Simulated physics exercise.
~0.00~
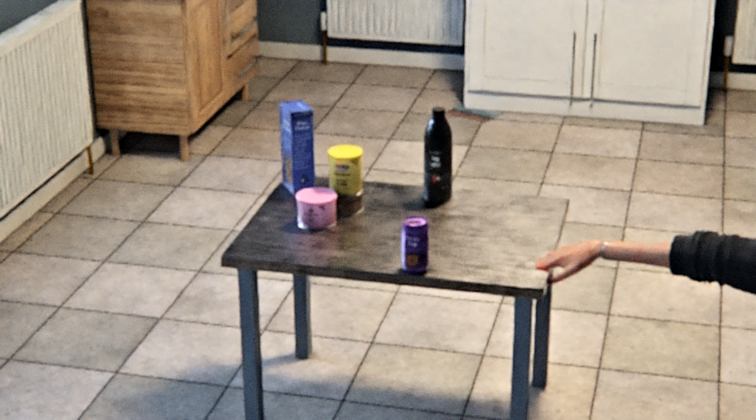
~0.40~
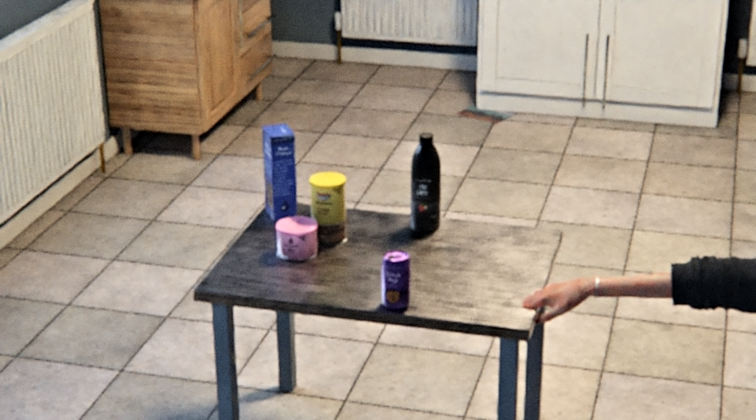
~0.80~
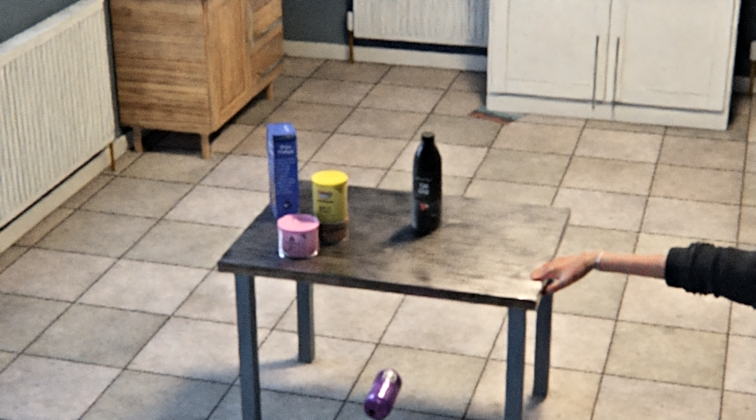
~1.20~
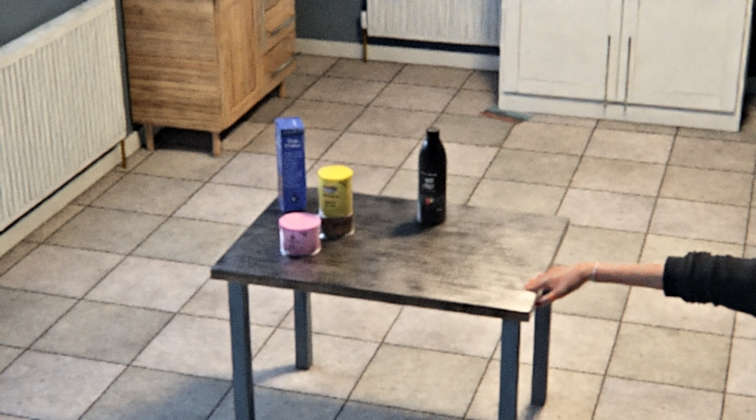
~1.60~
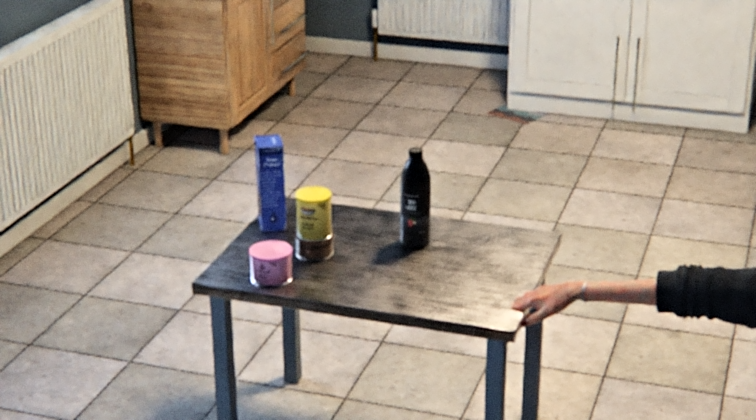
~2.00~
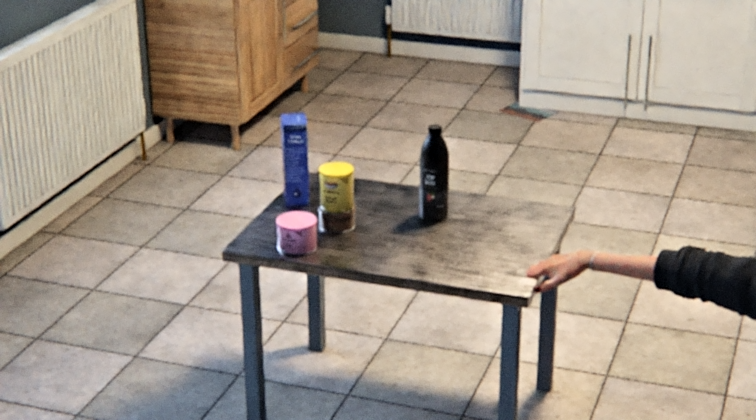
A purple can dropped off the front of a small dark table as a hand at the right corner jerked it back and forth, while the black bottle, blue carton, yellow tin and pink tub all remained on top, still upright at the end.
